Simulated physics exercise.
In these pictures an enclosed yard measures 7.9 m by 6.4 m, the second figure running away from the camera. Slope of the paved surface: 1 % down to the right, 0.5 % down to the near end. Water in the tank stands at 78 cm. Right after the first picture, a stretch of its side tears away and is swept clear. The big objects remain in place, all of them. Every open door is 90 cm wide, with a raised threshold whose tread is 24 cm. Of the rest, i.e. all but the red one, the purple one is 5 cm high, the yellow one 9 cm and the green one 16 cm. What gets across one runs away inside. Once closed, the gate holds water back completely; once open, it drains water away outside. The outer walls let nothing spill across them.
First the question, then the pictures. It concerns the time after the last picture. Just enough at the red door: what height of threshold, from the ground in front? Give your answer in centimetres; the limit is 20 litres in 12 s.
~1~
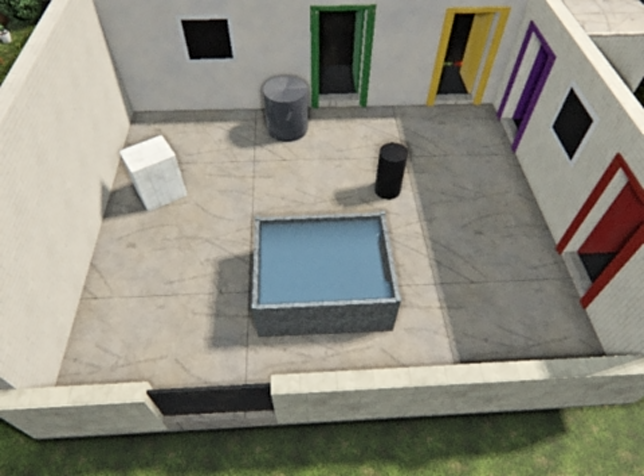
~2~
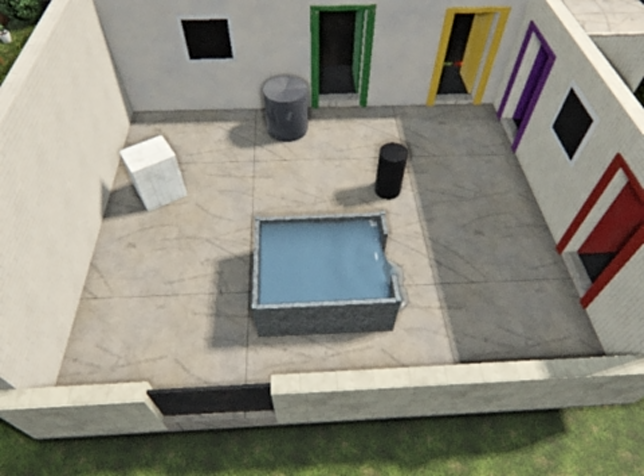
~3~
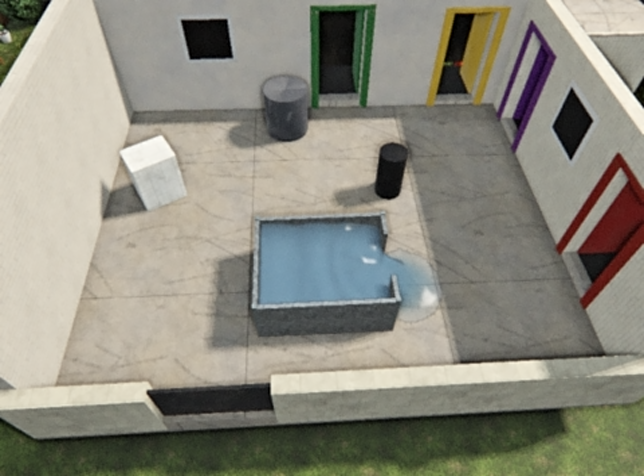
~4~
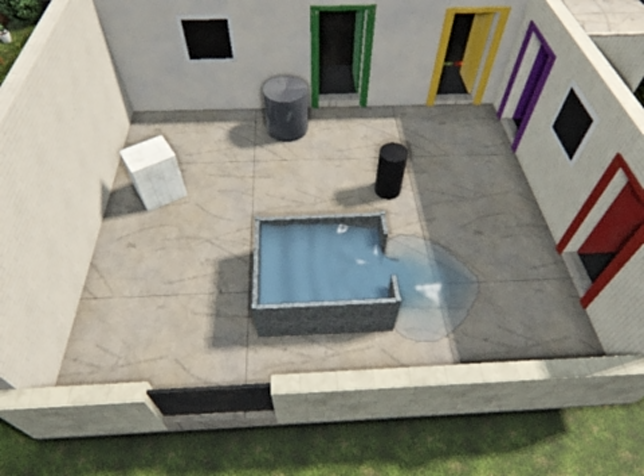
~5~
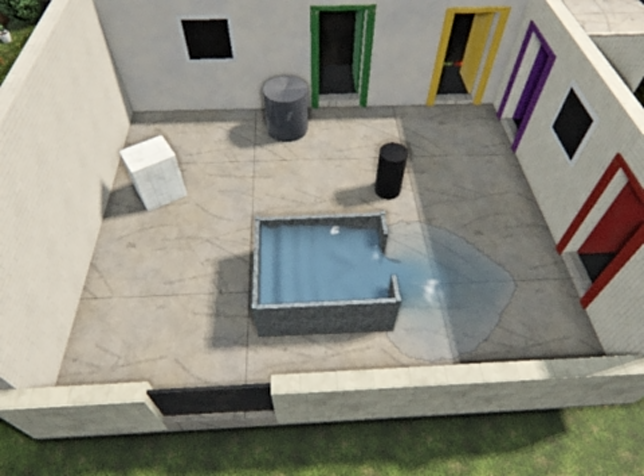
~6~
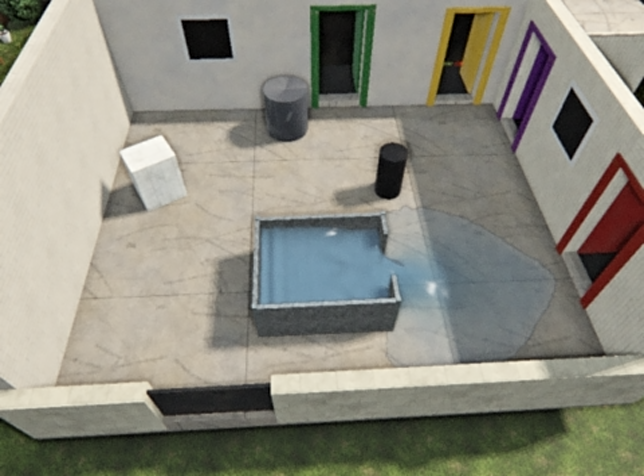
Some 23 cm.
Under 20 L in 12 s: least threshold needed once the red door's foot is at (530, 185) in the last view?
Close to 11.0 cm at the least.
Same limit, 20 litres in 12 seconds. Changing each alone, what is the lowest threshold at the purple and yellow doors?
Roughly 8.0 cm at purple and 10.5 cm at yellow.
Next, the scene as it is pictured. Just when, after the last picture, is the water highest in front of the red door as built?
About 2.0 seconds.
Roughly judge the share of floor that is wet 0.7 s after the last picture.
Wet share: Around 25 %.
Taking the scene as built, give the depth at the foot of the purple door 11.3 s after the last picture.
8.0 cm.
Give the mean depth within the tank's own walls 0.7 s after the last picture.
I'd put it at some 49 centimetres on average.
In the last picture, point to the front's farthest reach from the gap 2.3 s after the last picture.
(488, 106).
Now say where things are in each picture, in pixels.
Still water, 78 cm deep, in the tank at (323, 260); the red door at (599, 240) is dry, in the first picture.
The front is at (403, 301), 0.3 m from the gap at (383, 277); 0.2 m2 of floor is wet, 78 cm left at the back, in the second picture.
Water pours out at (383, 277) and has run 0.8 m, to (436, 296); about 11 cm deep outside, 78 cm at the back, in the third picture.
The front is at (474, 285), 1.5 m from the gap at (383, 278); 2.0 m2 of floor is wet, 74 cm left at the back, in the fourth picture.
The front is at (509, 280), 2.1 m from the gap at (383, 277); 3.6 m2 of floor is wet, 67 cm left at the back, in the fifth picture.
Water pours out at (383, 277) and has run 2.8 m, to (550, 281); about 4 cm deep outside, 66 cm at the back; the red door at (599, 240), 3.2 m from the gap, is still 0.4 m from the nearest water, in the sixth picture.
Then, 0.7 s after the last picture water covers 25 % of the floor, deepest (38 cm) near (389, 282); 13 cm at the red door, 40 litres in over its 8 cm threshold.
Then, 2.3 s after the last picture water covers 30 % of the floor, deepest (24 cm) near (389, 282); 23 cm at the red door, 204 litres in over its 8 cm threshold.
Then, 11.3 s after the last picture water covers 80 % of the floor, deepest (8 cm) near (608, 381); 7 cm at the red door, 330 litres in over its 8 cm threshold.
At the red door as built, the water peaked near 24 cm, 2.1 s after the last picture.
Run again over the same 12 s with other heights there, 36 litres in over 21 cm, 1 litre over 29 cm. The limit of 20 litres is kept from about 23 cm up.
